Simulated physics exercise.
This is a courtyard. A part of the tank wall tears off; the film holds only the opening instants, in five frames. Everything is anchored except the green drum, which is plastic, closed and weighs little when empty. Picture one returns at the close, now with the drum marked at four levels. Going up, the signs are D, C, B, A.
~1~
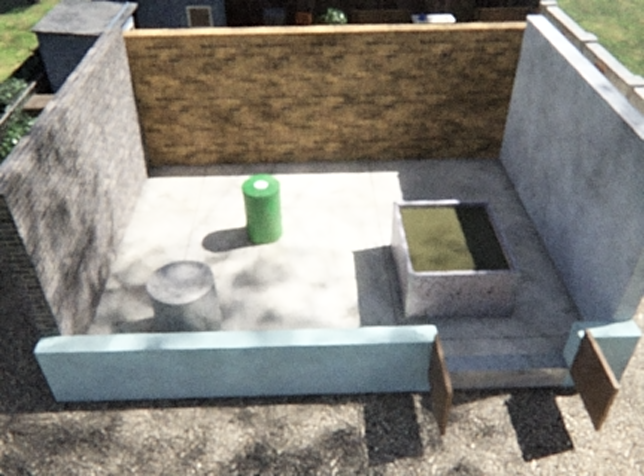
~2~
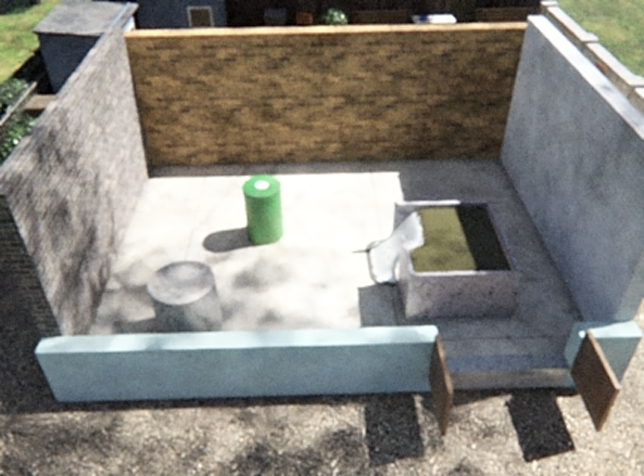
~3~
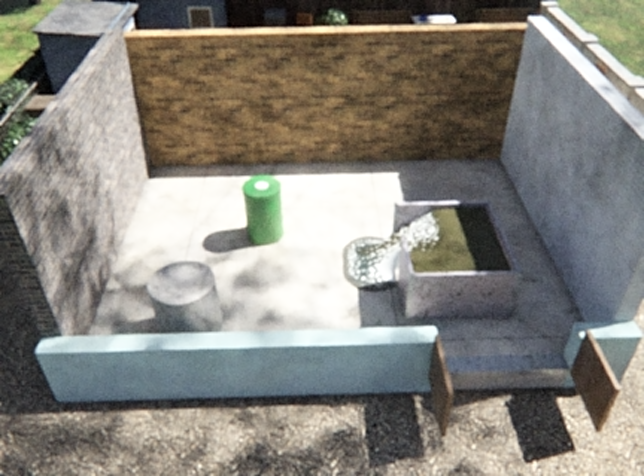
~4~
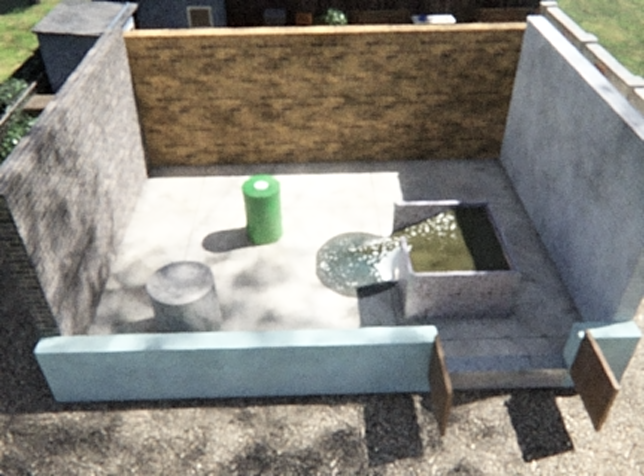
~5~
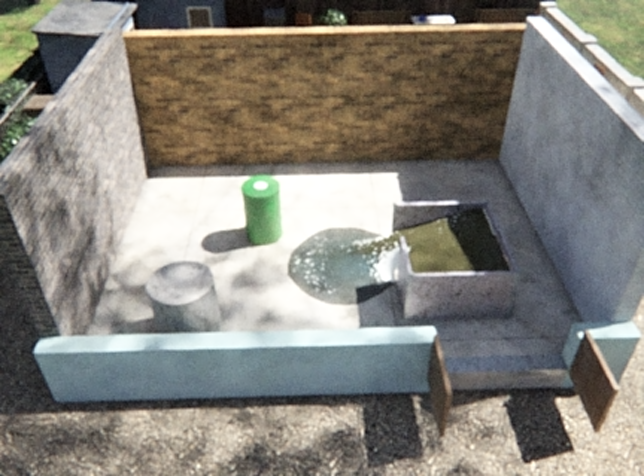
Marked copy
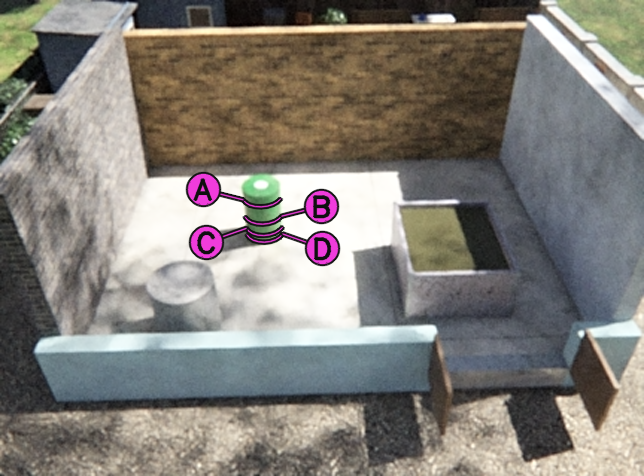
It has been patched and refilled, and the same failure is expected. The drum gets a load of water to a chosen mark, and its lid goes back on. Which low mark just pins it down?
B is the one.
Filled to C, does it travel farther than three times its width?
No, it does not.
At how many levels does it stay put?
Two of them.
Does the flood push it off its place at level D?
Yes.
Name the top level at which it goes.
Level C.
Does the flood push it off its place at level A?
No, that is safe.
In magenta, A at (261, 206); B at (262, 224); C at (263, 235); D at (264, 242); from the bottom up D, C, B, A.
If A is chosen, it does not move.
If B is chosen, it does not move.
If C is chosen, it is pushed about its own width away.
If D is chosen, it is pushed about 4 times its own width away.
